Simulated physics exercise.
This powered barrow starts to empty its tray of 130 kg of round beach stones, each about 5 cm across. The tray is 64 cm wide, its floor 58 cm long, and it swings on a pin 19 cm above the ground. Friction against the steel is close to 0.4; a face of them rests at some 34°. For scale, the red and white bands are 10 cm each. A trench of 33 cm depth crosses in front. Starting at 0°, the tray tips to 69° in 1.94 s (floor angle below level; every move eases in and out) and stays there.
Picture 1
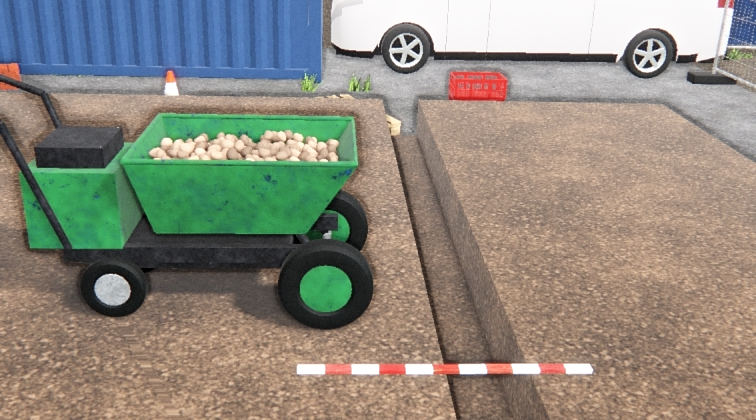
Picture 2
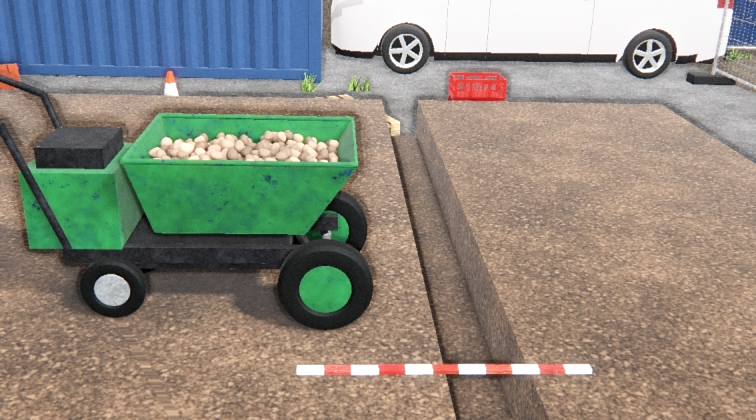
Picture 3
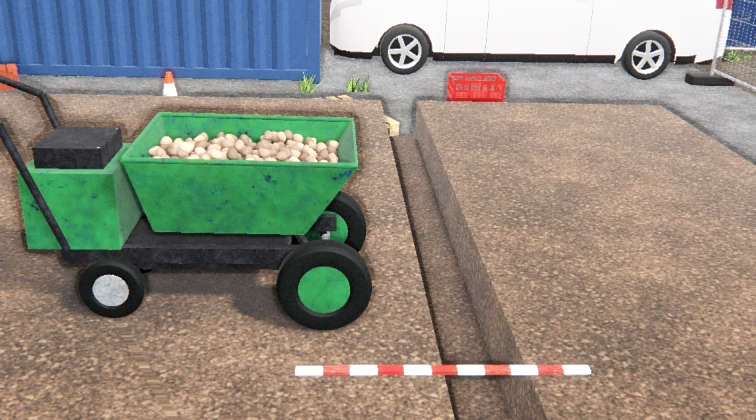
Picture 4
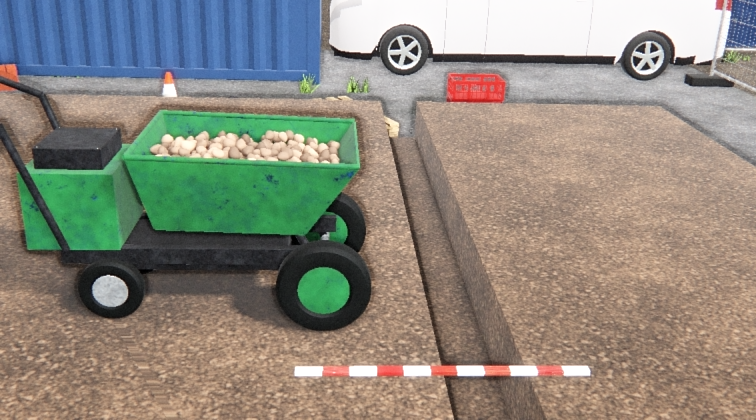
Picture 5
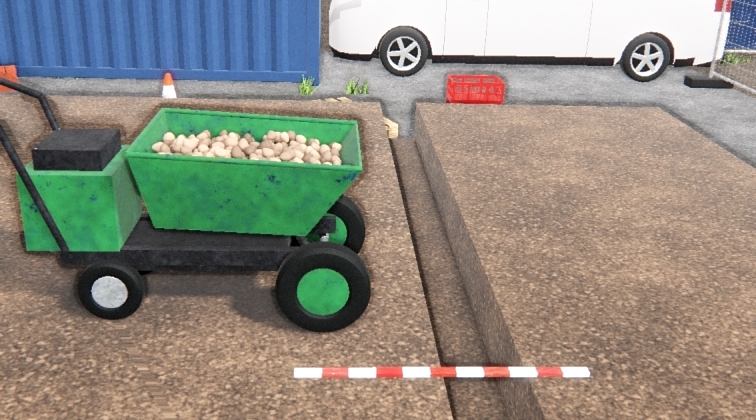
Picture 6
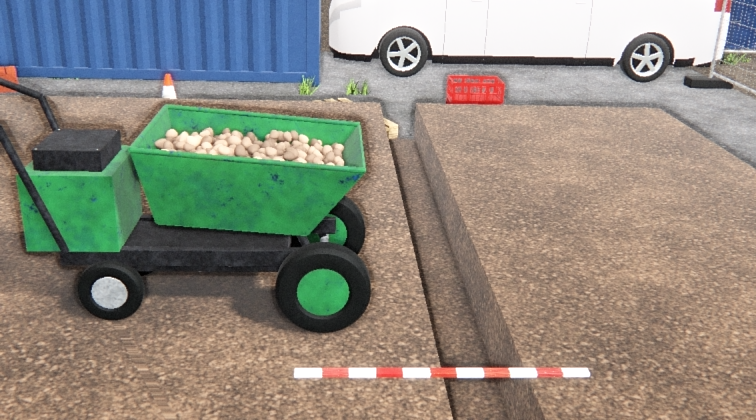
The clip shows a green powered barrow loaded with round, pale stones standing on brown ground beside a trench, with a red and white striped pole in front. The tray stays still at first, then tilts slightly toward the right.
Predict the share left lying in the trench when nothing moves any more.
Roughly 74 per cent ends in the trench.
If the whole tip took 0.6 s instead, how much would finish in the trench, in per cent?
It would be near 40 per cent.
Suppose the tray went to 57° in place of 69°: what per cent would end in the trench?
Then about 50 per cent.
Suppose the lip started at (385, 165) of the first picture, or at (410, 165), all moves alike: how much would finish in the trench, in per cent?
First some 50, then 30 per cent.
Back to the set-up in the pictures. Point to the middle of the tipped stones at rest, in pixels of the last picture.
Around (474, 339).
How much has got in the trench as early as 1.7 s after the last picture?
About 30 per cent by then.
Then, 1.2 s after the last picture the floor is at 58°, 99 % in the tray, 1 % in the trench; the foremost stones are at (465, 239).
Then, 1.7 s after the last picture the floor is at 69°, 52 % in the tray, 30 % in the trench, 17 % past the trench; the foremost stones are at (592, 294).
Then, 2.1 s after the last picture the floor is at 69°, 30 % in the tray, 43 % in the trench, 26 % past the trench; the foremost stones are at (660, 289).
Then, 4.0 s after the last picture the floor is at 69°, 0 % in the tray, 74 % in the trench, 26 % past the trench; the foremost stones are at (681, 273).
